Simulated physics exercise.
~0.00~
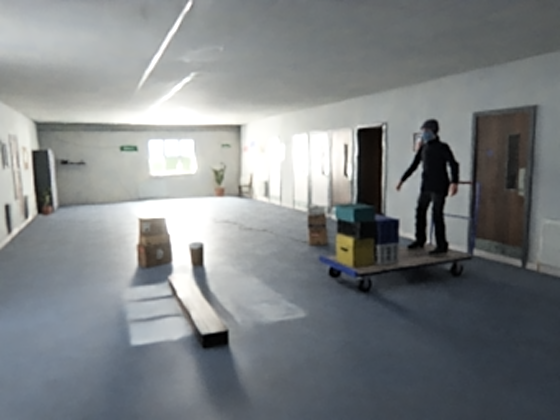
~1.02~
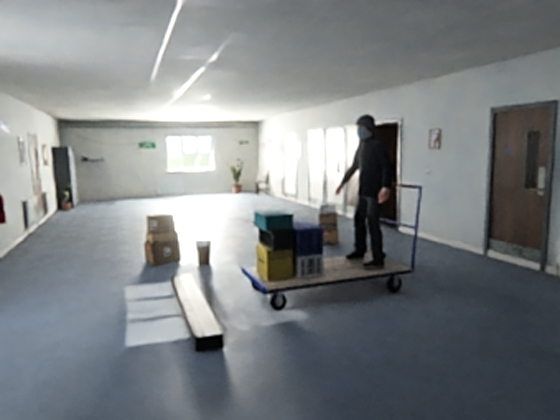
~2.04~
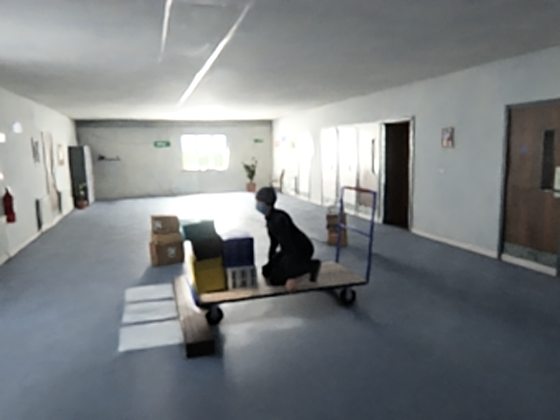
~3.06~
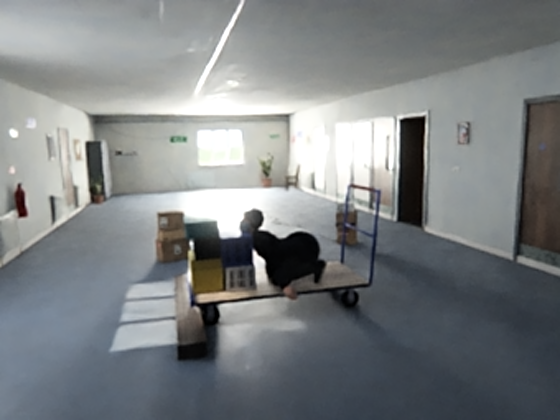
Person in dark clothes riding a crate-laden stock cart leftward, dropping low as it meets a step, crouching behind crates still aboard.
